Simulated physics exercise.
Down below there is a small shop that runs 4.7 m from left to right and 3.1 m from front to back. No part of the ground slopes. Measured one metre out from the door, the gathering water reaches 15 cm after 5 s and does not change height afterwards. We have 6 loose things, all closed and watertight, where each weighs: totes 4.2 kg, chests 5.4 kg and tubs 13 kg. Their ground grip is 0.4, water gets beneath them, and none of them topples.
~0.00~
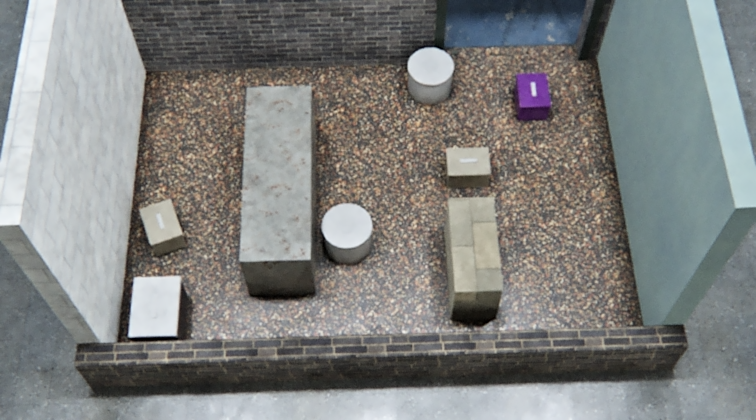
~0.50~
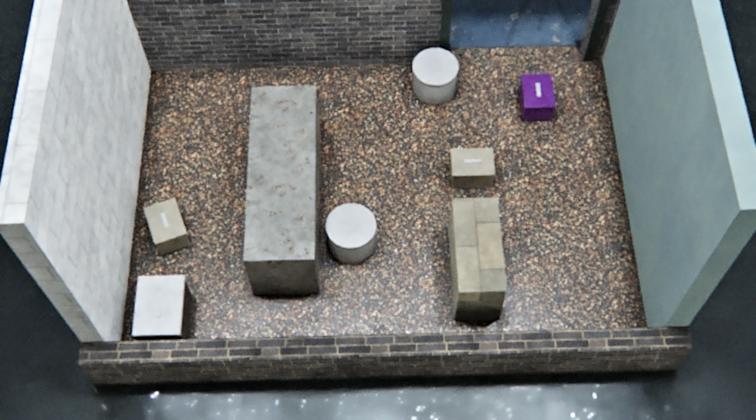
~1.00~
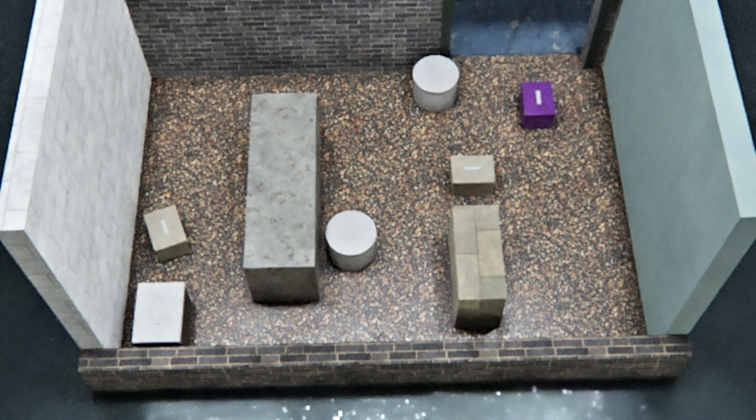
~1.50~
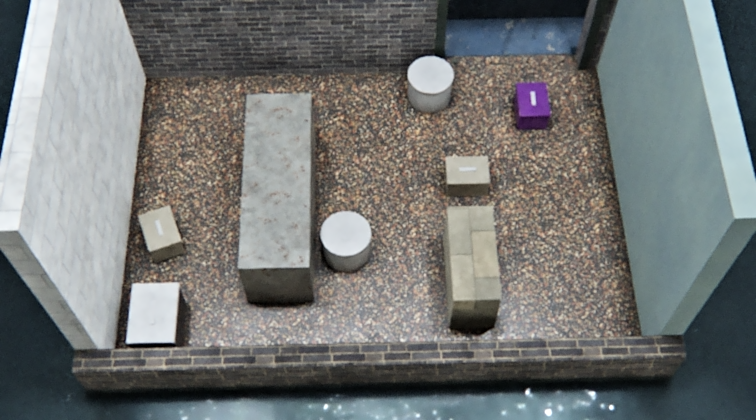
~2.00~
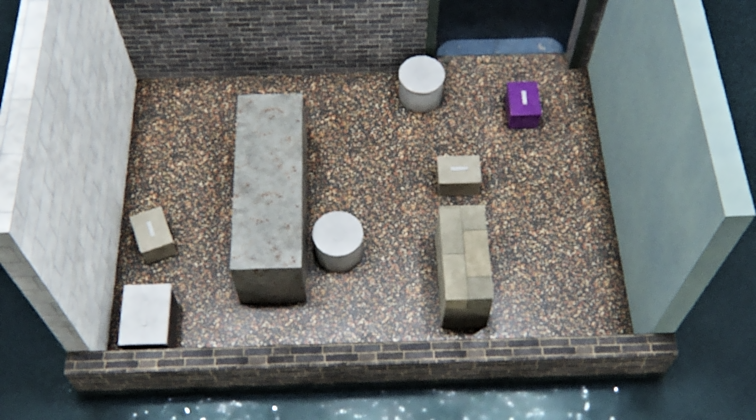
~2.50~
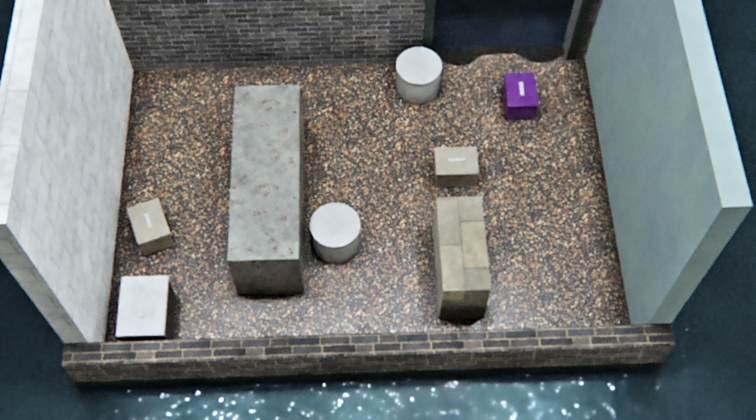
A small open-topped shop with a speckled brown floor is seen from high above its low front brick wall. A long grey block stands left of centre, a tan one to the right, with white tubs, pale boxes and a purple tote near the back doorway. Dark, glinting water replaces the grey ground outside while the camera sways slightly, and everything inside stays still.
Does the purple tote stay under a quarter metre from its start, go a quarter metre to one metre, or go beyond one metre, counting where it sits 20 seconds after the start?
Result: A large displacement.
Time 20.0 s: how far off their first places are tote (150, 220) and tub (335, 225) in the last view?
In that order: 200 cm, 140 cm.
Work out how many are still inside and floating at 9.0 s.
Just then, the number is 2.
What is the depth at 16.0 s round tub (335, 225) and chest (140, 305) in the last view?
First roughly 6 cm, second roughly 8 cm.
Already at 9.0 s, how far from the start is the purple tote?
It has shifted about 250 cm.
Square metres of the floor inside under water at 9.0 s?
I'd estimate close to 9.5 m2.
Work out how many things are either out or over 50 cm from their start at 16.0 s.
The answer is 6.
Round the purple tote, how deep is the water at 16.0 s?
Roughly 12 cm deep.
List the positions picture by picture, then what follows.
The purple tote at (534, 90), on the bottom; 0.0 m2 under water; 0 of 6 have shifted, in the first picture.
The purple tote at (538, 90) rests on the ground; 0.0 m2 under water; 0 of 6 have shifted, in the second picture.
The purple tote at (538, 98) rests on the ground; water covers 0.0 m2; 0 of 6 have shifted, in the third picture.
The purple tote at (533, 99), on the bottom; 0.0 m2 under water; 0 of 6 have shifted, in the fourth picture.
The purple tote at (524, 98) rests on the ground; water covers 0.0 m2; 0 of 6 have shifted, in the fifth picture.
The purple tote at (521, 89), on the bottom; water covers 0.0 m2; 0 of 6 have shifted, in the sixth picture.
After 4.0 s the purple tote is near (530, 116), 0.3 m from its start, aground; 0 afloat.
After 9.0 s the purple tote is near (509, 312), 2.4 m from its start, afloat; 2 afloat.
After 16.0 s the purple tote is near (509, 312), 2.4 m from its start, afloat; 4 afloat.
After 20.0 s the purple tote is near (510, 311), 2.4 m from its start, afloat; 6 afloat.
